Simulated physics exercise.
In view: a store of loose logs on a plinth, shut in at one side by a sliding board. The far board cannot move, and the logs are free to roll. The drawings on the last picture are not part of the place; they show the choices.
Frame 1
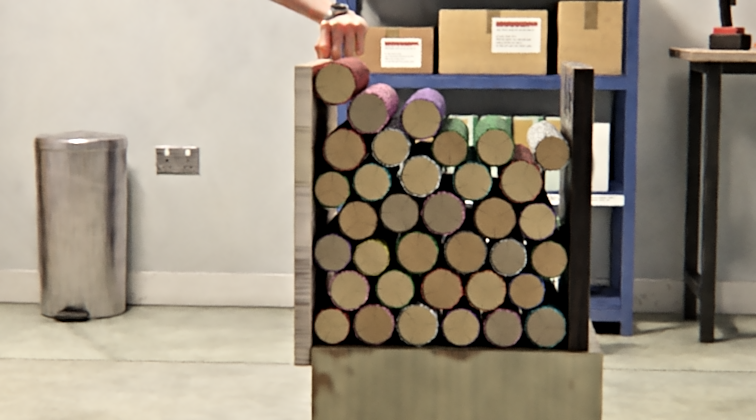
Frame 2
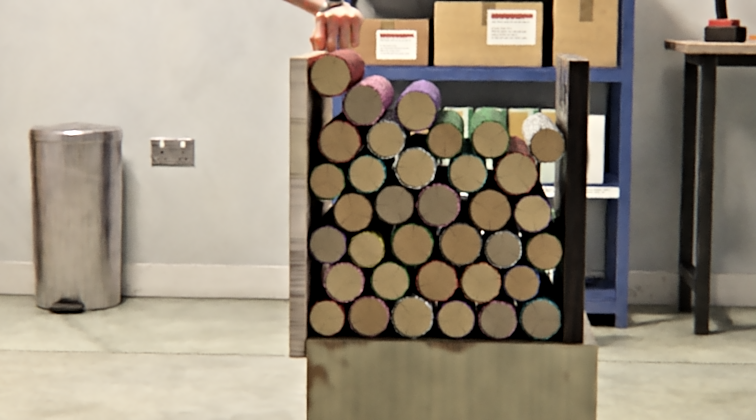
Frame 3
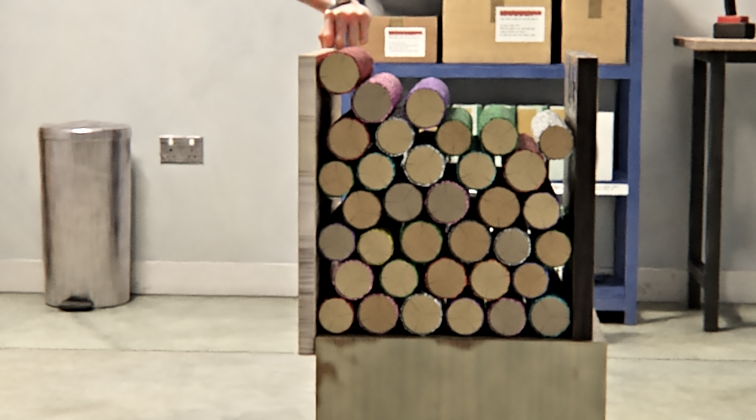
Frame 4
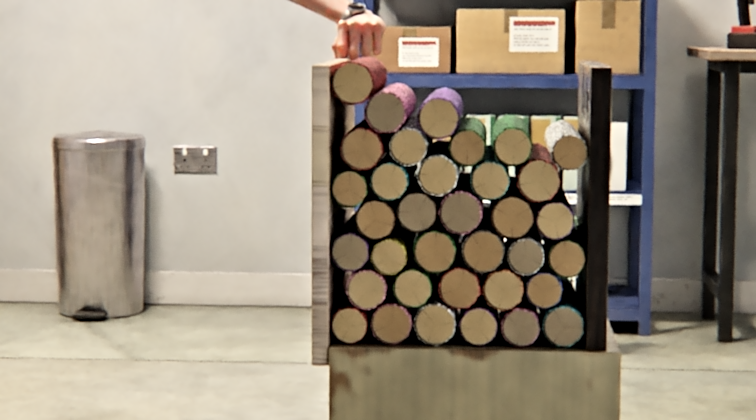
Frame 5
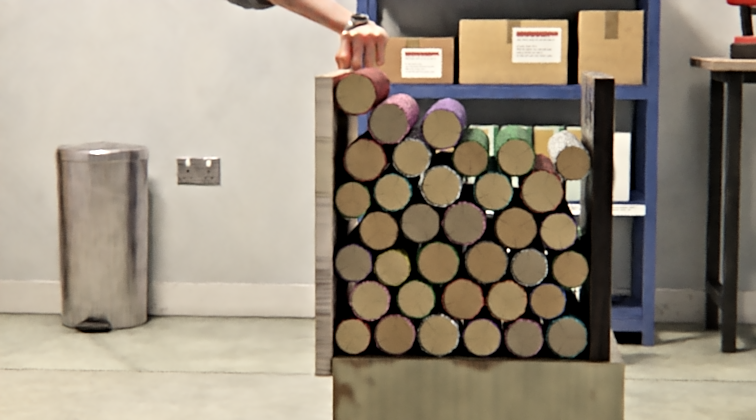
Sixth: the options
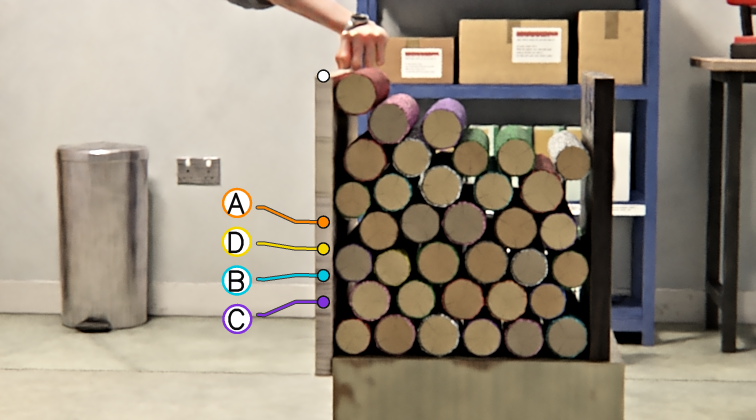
In a pale-walled workshop, seen straight on from the front, a steel pedal bin stands at left and a blue shelf of cardboard boxes behind. Round logs with tan ends and red, purple, green and white sides lie stacked between upright boards on a plinth, a hand resting at the top left. The pile and hand stay still while the camera wavers slightly up, down and sideways.
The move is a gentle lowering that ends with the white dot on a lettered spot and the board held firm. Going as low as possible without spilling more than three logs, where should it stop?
The lowest mark that will do is A.
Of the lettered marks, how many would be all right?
One of them.
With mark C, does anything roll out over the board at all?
At C: Yes.
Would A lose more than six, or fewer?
Fewer than six.
On the marked copy, A at (324, 222); B at (324, 275); C at (324, 302); D at (324, 249); the white dot at (324, 76).
With A. Early on, top of the board (333, 141).
Further on, top of the board (333, 214).
At the end, top of the board (333, 221), two out over the board.
As for the rest, B more than three out over the board; C more than three out over the board; D more than three out over the board.
